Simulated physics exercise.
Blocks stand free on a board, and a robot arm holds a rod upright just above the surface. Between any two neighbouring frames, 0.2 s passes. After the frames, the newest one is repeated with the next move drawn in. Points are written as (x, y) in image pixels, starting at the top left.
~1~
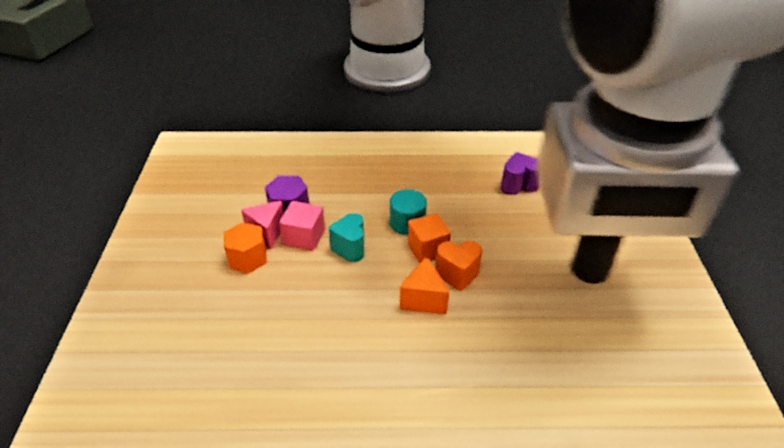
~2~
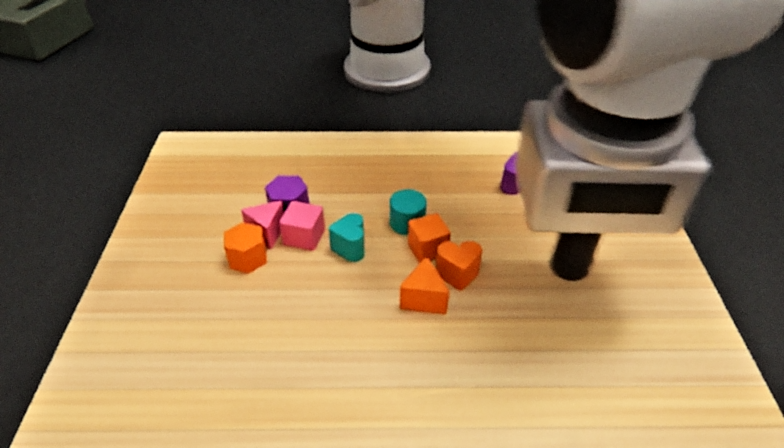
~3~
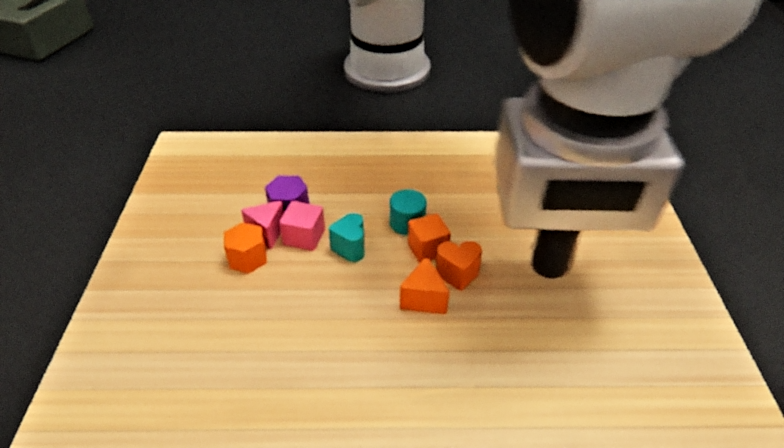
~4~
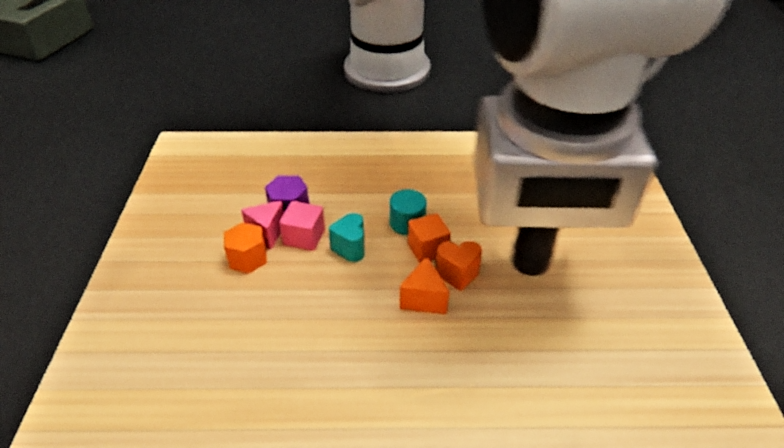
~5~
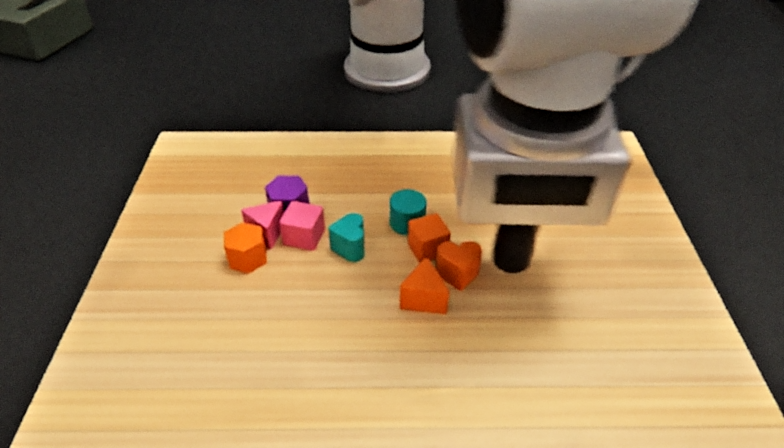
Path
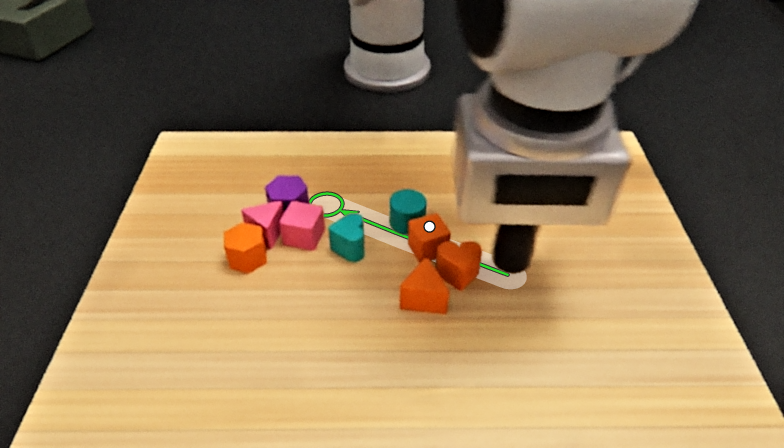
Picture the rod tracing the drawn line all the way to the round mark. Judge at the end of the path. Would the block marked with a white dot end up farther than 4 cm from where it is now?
Yes, that is how it ends up.
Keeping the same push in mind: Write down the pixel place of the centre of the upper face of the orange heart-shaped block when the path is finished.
The point I'd pick in the picture is (411, 245).
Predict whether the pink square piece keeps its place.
Gets moved.
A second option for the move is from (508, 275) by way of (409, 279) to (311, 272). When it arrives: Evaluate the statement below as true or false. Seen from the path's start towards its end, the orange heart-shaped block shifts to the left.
This is false.
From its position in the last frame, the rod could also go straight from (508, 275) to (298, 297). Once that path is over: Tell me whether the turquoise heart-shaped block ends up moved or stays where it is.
It shifts.
Path on the board, in a line from (508, 275) to (326, 204); the dot is on the orange square piece.
The first path, step by step. One third of the way, rod (441, 235); turquoise cylinder (403, 196); orange square piece (406, 219), turned 20° clockwise; orange heart-shaped block (418, 247), turned 65° anticlockwise.
Two thirds of the way, rod (381, 213); turquoise heart-shaped block (327, 228), turned 40° anticlockwise; turquoise cylinder (386, 182); orange square piece (346, 209); orange heart-shaped block (411, 245), turned 85° anticlockwise.
At the end, rod (325, 190); pink square piece (280, 221); turquoise heart-shaped block (317, 230), turned 75° anticlockwise; turquoise cylinder (380, 178); orange square piece (317, 206), turned 40° anticlockwise; orange heart-shaped block (411, 245), turned 85° anticlockwise.
